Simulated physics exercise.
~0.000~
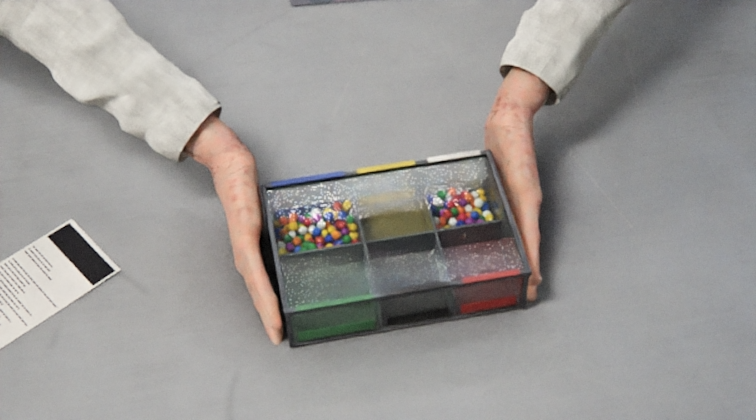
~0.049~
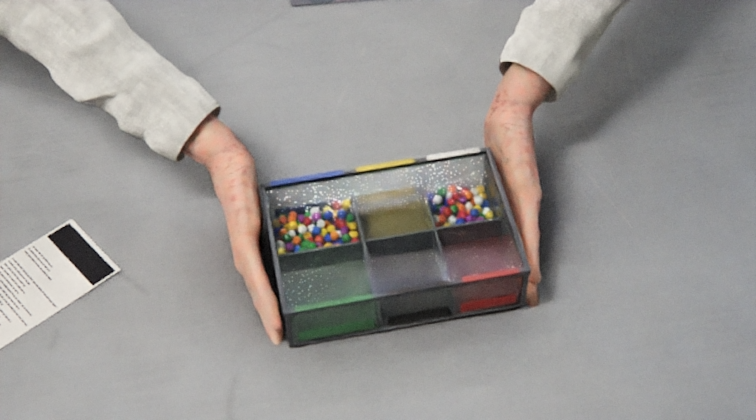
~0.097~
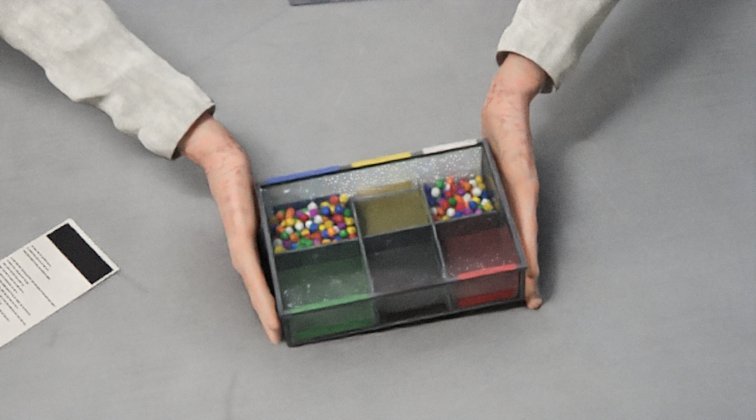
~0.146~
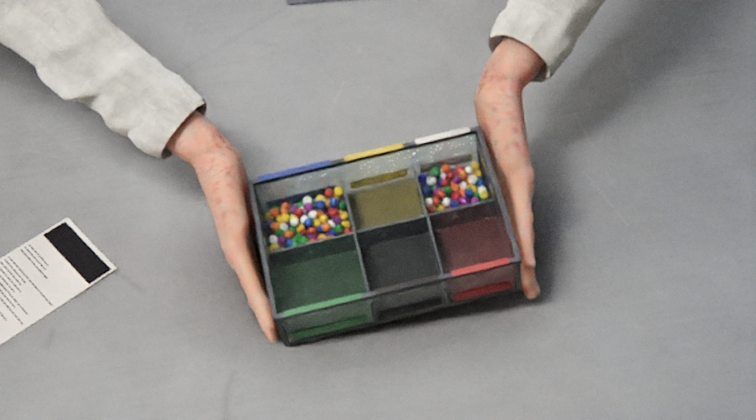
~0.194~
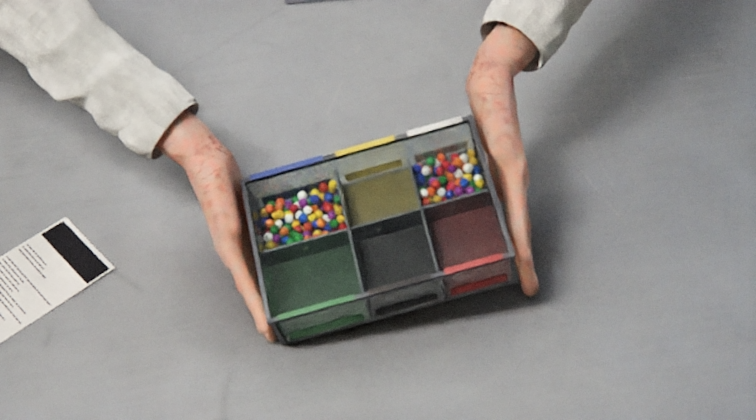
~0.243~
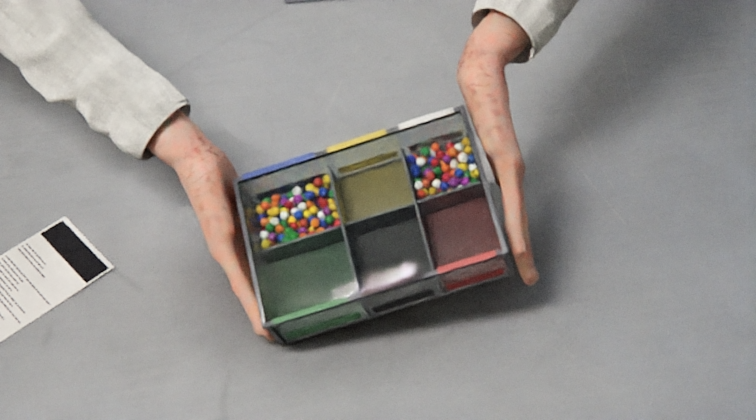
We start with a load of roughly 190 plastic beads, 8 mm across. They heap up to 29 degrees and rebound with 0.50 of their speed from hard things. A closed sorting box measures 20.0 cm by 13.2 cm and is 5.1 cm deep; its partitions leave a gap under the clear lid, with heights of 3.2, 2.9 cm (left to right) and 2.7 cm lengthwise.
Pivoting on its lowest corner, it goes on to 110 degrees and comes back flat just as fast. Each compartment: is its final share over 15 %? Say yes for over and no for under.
Red: No; blue: Yes; green: Yes; yellow: No; white: No; black: No.
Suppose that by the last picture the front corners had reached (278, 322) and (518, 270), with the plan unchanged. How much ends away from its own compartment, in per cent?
In that case close to 100 per cent.
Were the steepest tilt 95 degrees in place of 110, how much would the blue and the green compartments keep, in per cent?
In per cent, blue 30 and green 55.
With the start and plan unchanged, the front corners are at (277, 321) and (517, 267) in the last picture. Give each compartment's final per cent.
By the end, red has 0%, blue has 10%, green has 70%, yellow has 0%, white has 0% and black has 20%.
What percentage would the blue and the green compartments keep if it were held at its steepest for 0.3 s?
Blue keeps 25% and green keeps 70%.
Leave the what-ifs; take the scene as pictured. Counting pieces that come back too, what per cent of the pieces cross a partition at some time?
Estimate: Near 75 %.
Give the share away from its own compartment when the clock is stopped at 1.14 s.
At that moment it's some 40 per cent.
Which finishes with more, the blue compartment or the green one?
The green compartment ends up with more.
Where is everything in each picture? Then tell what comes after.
In the first picture, box tilt 0 degrees, front corners at (289, 310) and (525, 271); blue 65 %, white 35 %.
In the second picture, box tilt 1 degrees, front corners at (288, 311) and (525, 269).
In the third picture, box tilt 4 degrees, front corners at (284, 313) and (522, 265), lowest corner left front.
In the fourth picture, box tilt 9 degrees, front corners at (277, 315) and (516, 258), lowest corner left front.
In the fifth picture, box tilt 15 degrees, front corners at (272, 319) and (509, 254), lowest corner left front.
In the sixth picture, box tilt 20 degrees, front corners at (267, 323) and (503, 250), lowest corner left front; blue 65 %, white 35 %. Its pace works out near 110 degrees a second.
Then, at 1.14 s, tilt 110 degrees; red 5 %, blue 45 %, green 25 %, yellow 5 %, white 15 %, black 10 %.
Then, at 1.75 s, tilt 48 degrees; blue 25 %, green 75 %.
Then, at 2.40 s, tilt 0 degrees; blue 25 %, green 75 %.
At rest (3.0 s), red 0 %, blue 25 %, green 75 %, yellow 0 %, white 0 %, black 0 %.
